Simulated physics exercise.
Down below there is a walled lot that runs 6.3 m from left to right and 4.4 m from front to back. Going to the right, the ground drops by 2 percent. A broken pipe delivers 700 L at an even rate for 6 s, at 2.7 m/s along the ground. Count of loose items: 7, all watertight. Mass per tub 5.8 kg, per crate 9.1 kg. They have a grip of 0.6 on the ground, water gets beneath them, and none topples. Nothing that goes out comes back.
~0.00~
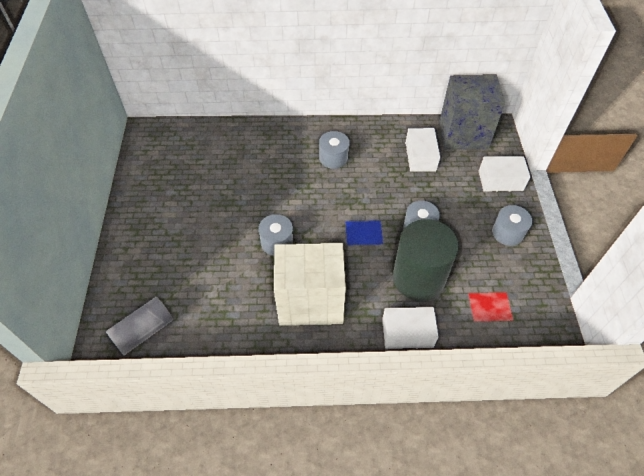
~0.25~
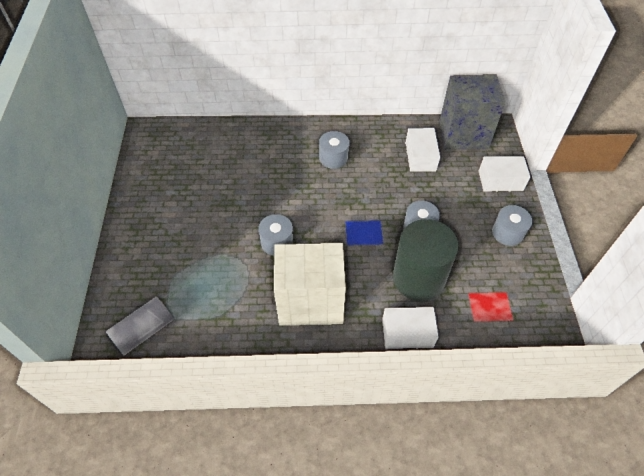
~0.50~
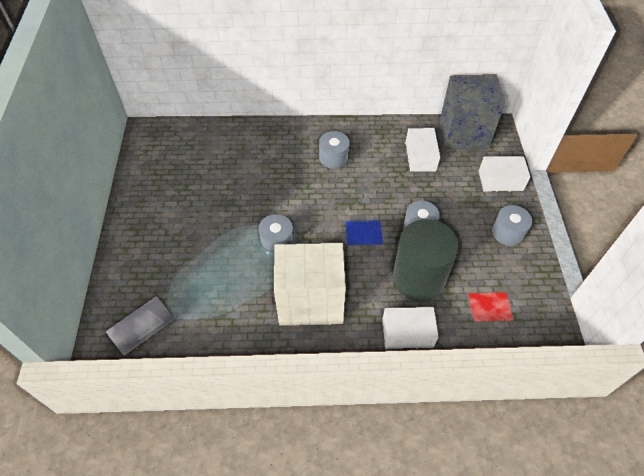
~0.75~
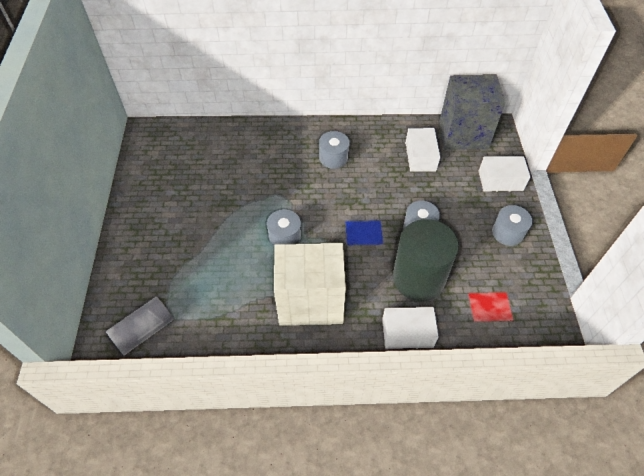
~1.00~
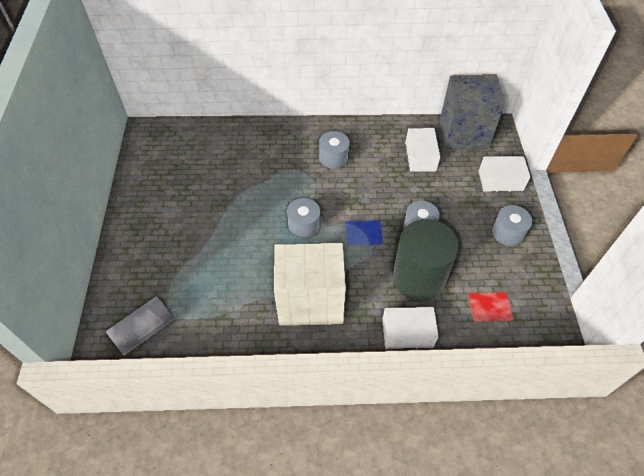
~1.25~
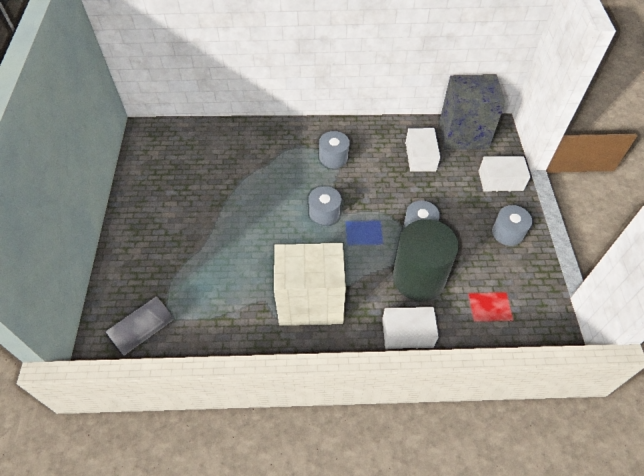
A walled brick-floored lot held tubs and blocks while pale water spread from the lower left, reached the nearest gray tub, and pushed it a short way up and right, past the large cream block.
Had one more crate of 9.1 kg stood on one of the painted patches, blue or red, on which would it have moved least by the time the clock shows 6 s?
Red.
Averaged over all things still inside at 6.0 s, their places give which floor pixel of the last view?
Roughly at (457, 209).
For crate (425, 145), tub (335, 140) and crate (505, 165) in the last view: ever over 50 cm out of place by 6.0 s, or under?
Item one exceeds it, item two exceeds it, item three exceeds it.
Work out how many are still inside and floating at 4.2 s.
2.
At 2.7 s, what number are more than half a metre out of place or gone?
2.
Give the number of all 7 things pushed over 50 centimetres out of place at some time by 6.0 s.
That comes to 5.
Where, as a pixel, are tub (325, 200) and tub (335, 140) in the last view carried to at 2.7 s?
They should sit about (417, 152) and (365, 112) in the last view.
After 1.8 s on blue it would be 30 cm off in 3 cm of water; on red it would be 0 cm off in 0 cm of water.
After 2.7 s on blue it would be 66 cm off in 4 cm of water; on red it would be 0 cm off in 0 cm of water.
After 4.2 s on blue it would be 130 cm off in 4 cm of water; on red it would be 0 cm off in 0 cm of water.
After 6.0 s on blue it would be 215 cm off in 7 cm of water; on red it would be 0 cm off in 1 cm of water.
